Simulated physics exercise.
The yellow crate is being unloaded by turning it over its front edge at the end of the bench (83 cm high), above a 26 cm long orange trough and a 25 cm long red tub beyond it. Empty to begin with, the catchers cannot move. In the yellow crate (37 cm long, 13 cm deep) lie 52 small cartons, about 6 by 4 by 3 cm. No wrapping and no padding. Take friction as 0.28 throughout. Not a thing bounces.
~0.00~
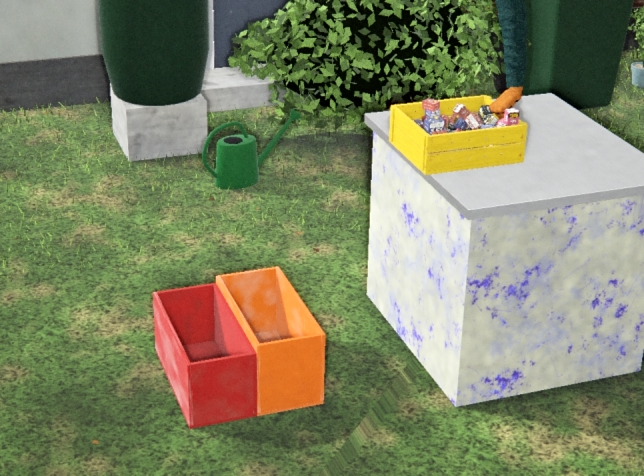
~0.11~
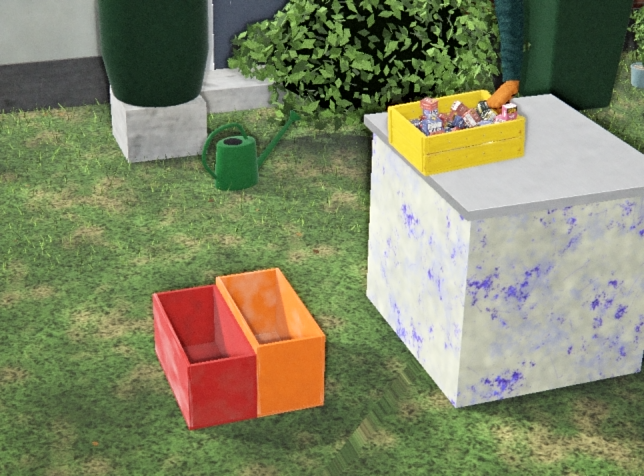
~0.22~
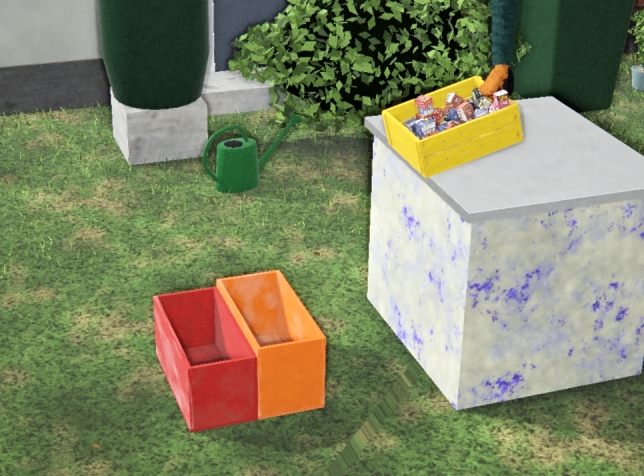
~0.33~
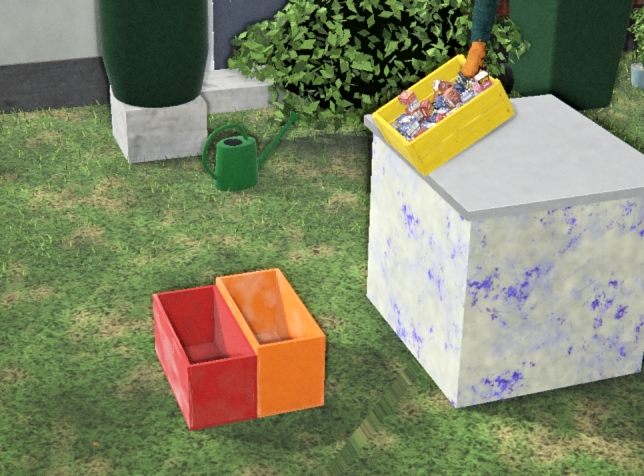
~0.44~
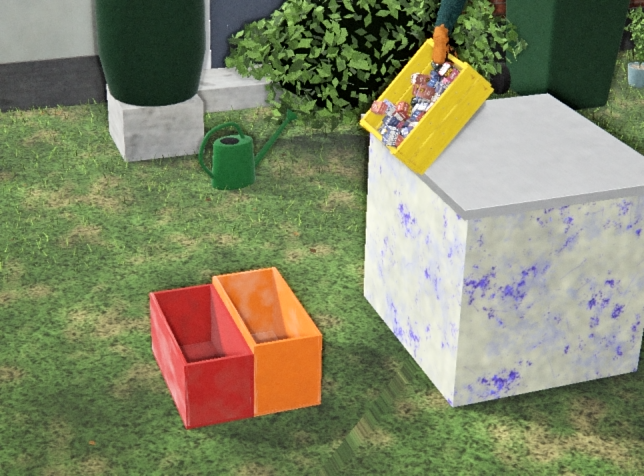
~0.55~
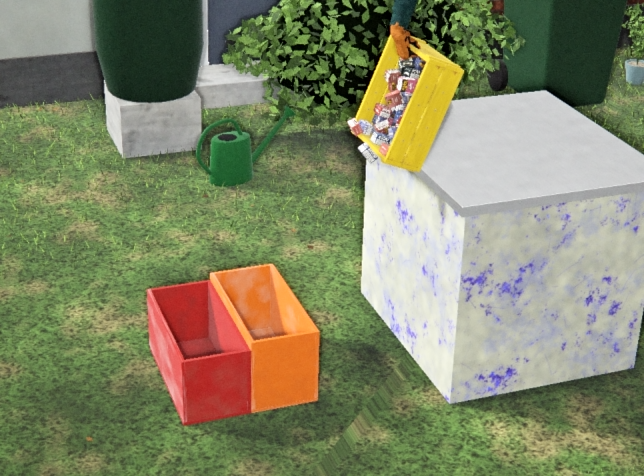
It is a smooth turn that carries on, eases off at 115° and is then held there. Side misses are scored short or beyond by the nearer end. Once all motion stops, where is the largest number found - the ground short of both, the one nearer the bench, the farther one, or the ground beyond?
Largest number: Short.
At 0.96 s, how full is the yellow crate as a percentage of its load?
About 35 %, still inside.
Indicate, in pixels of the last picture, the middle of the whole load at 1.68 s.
(303, 354).
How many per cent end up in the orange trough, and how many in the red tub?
Around 35 % in the first place and around 0 % in the second.
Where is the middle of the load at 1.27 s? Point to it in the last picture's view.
Centre: About (313, 343).
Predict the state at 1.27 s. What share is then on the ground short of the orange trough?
Around 35 per cent at that point.
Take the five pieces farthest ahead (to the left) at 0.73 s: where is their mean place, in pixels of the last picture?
Centre approx. at (338, 190) px.
After 0.73 s, tilt 96°; 42 still in the yellow crate and 10 in the air.
After 0.96 s, tilt 115°; 18 still in the yellow crate, 4 in the orange trough, 2 on the ground short of the orange trough and 28 in the air.
After 1.27 s, tilt 115°; 3 still in the yellow crate, 16 in the orange trough, 18 on the ground short of the orange trough and 15 in the air.
When it is over (at 1.68 s), 17 in the orange trough and 35 on the ground short of the orange trough.
